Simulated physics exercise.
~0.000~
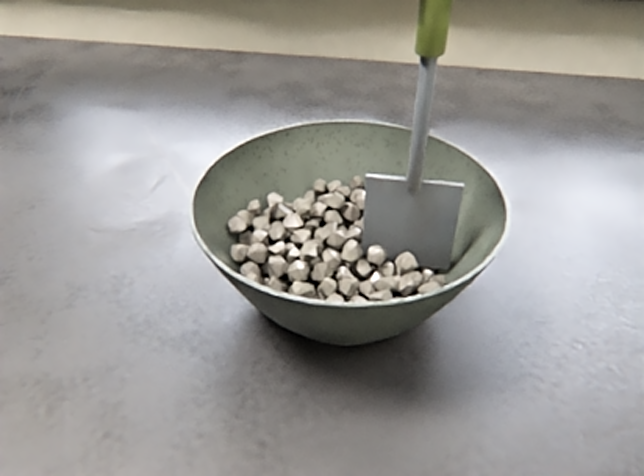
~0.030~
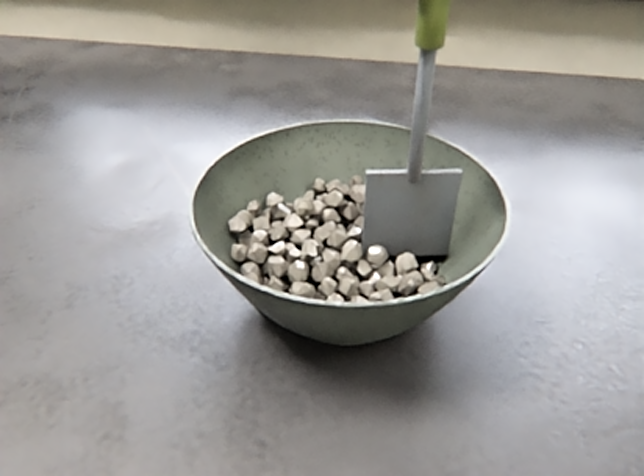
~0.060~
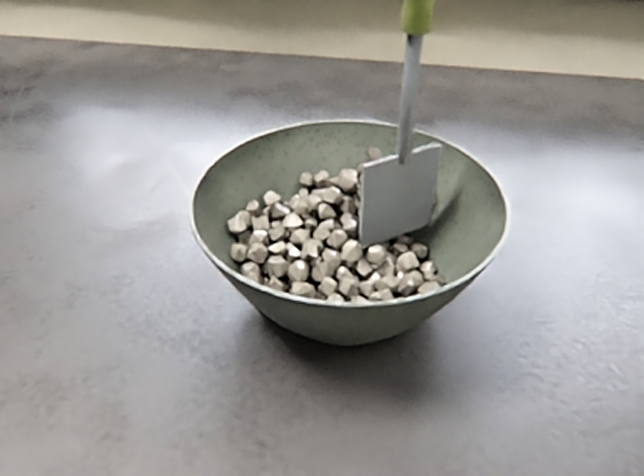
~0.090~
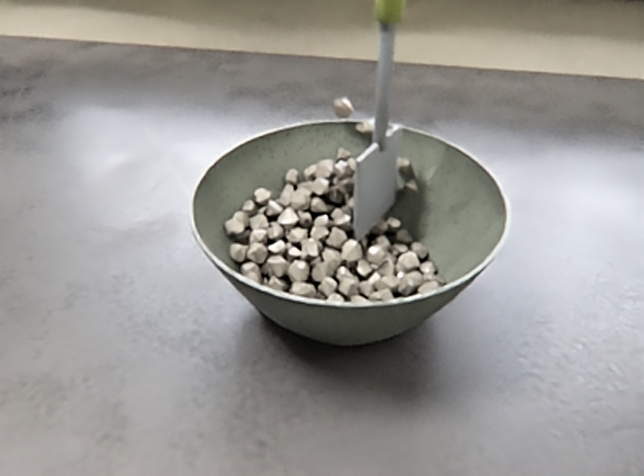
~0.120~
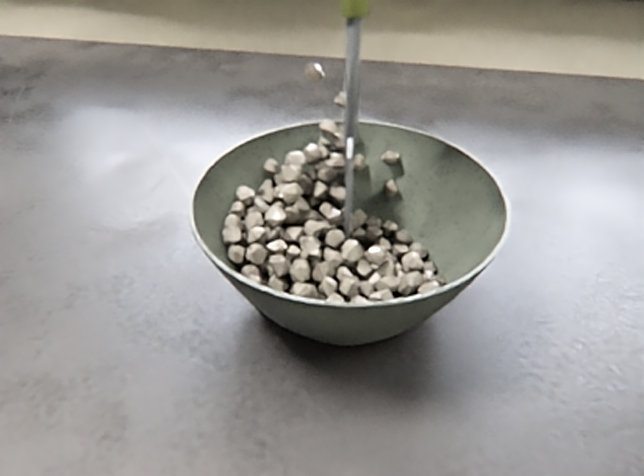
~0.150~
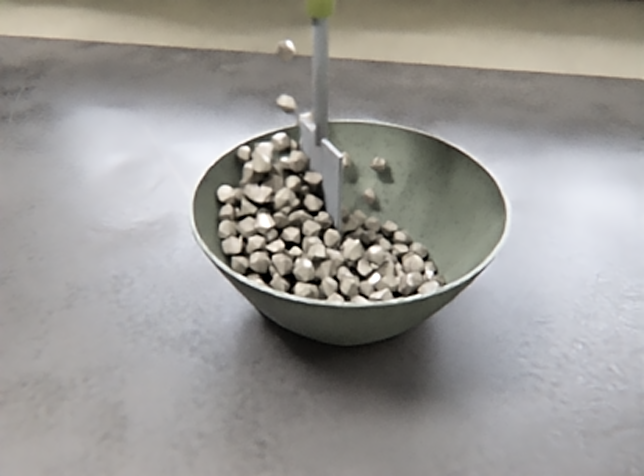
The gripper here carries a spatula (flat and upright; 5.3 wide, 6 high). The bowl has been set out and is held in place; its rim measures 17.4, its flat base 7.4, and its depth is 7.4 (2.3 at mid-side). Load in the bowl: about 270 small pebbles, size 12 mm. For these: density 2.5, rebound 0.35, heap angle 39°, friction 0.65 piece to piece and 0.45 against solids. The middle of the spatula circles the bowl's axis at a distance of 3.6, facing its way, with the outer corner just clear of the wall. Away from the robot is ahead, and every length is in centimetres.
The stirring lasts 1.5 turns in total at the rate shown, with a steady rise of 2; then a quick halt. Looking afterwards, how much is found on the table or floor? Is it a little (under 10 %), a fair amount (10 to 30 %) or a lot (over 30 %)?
A fair amount, 10 to 30 %.
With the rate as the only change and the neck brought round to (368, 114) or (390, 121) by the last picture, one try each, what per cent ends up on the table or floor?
First try: Around 5 %; second try: Around 5 %.
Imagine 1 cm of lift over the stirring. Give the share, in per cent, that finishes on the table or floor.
Around 30 %.
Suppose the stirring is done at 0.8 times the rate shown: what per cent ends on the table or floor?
I'd say about 15 %.
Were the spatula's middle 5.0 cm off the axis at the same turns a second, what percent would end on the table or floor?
That would make it around 0 percent.
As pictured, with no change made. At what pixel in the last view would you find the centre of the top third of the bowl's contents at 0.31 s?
I'd point to somewhere close to (383, 273).
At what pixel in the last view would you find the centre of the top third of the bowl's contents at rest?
Near (340, 263).
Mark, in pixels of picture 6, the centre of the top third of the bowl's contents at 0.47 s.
(369, 215).
After 0.31 s, 284° round, highest piece 11 above the table; 242 in the bowl, 8 on the table or floor, 23 in flight or on the tool.
After 0.47 s, 82° round, highest piece 9 above the table; 223 in the bowl, 41 on the table or floor, 9 in flight or on the tool.
After 0.76 s, 180° round, highest piece 6 above the table; 222 in the bowl, 51 on the table or floor.
After 1.46 s, 180° round, highest piece 6 above the table; 222 in the bowl, 51 on the table or floor.
In the end, 222 in the bowl, 51 on the table or floor. That is 19 % on the table or floor.
